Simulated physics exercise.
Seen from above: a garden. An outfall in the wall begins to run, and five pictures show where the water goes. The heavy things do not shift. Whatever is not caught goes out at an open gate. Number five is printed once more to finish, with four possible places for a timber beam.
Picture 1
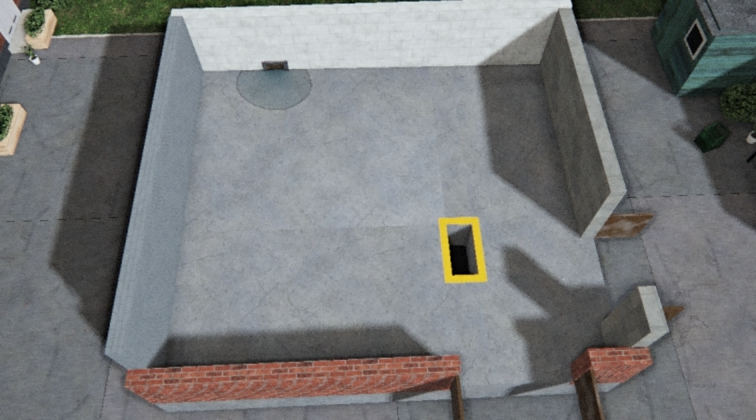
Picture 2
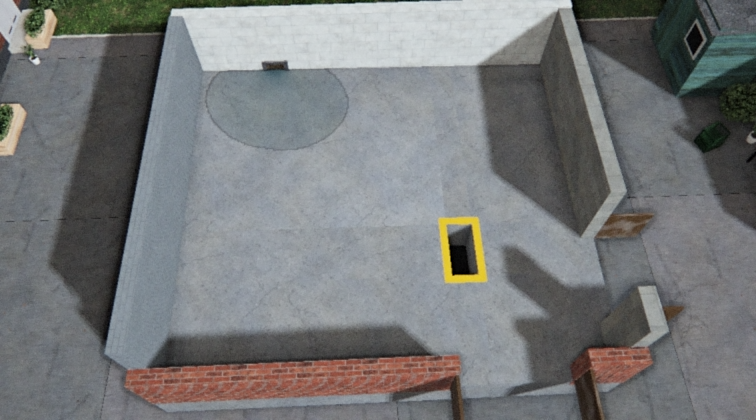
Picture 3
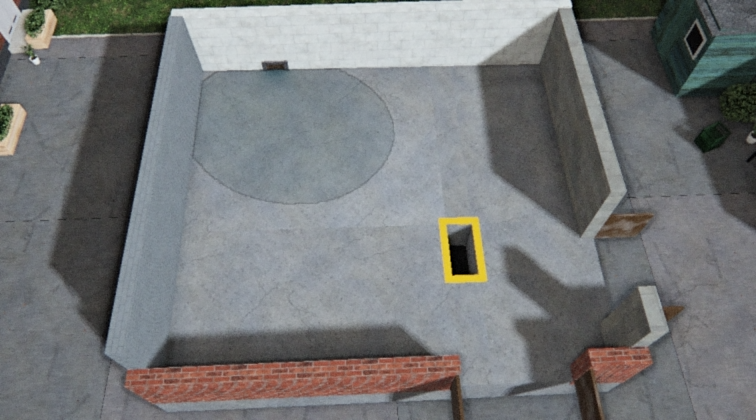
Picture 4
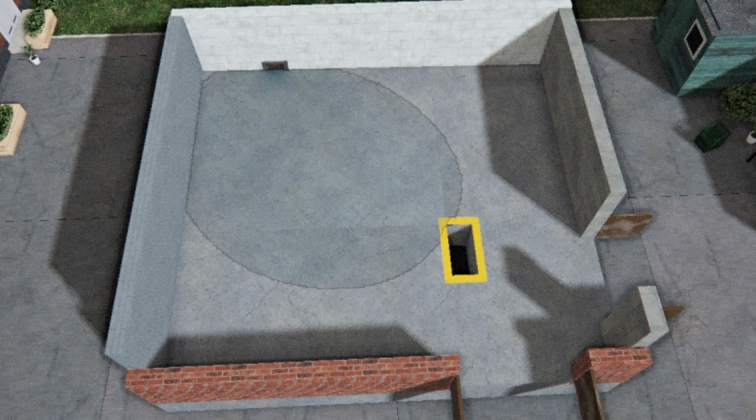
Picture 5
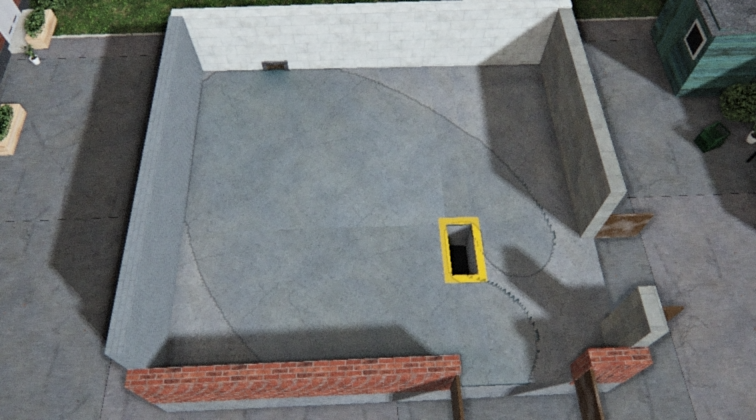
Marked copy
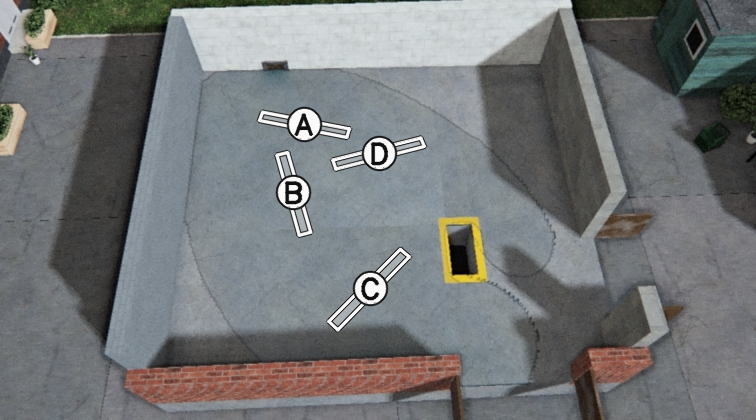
A sheet of water spread from a small opening at the base of the white back wall, widening across the grey walled yard until it covered most of the ground and reached the yellow-edged drain pit.
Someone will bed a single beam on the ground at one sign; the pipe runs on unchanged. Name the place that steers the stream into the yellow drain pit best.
I would pick place C.
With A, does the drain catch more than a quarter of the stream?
No.
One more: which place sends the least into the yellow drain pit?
Place D.
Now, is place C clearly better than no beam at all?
Yes, it helps clearly.
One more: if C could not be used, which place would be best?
It is B.
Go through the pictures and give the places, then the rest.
Outfall at (275, 66); yellow drain pit at (462, 249); open gate at (590, 279); open gate at (512, 368); water covers 3 % of the ground and shows as far out as (294, 101); yellow drain pit still dry.
Water covers 10 % of the ground and shows as far out as (332, 130); yellow drain pit still dry.
Water covers 22 % of the ground and shows as far out as (308, 201); yellow drain pit still dry.
Water covers 43 % of the ground and shows as far out as (429, 250); yellow drain pit still dry.
Water covers 65 % of the ground and shows as far out as (500, 317); yellow drain pit taking water.
On the marked copy, A from (261, 116) to (348, 133); B from (282, 153) to (304, 233); C from (333, 325) to (404, 253); D from (334, 164) to (422, 142).
With A, about 12 % of the stream runs into the yellow drain pit, about 88 % out by the gates.
With B, about 21 % of the stream runs into the yellow drain pit, about 79 % out by the gates.
With C, about 38 % of the stream runs into the yellow drain pit, about 61 % out by the gates.
With D, about 7 % of the stream runs into the yellow drain pit, about 93 % out by the gates.
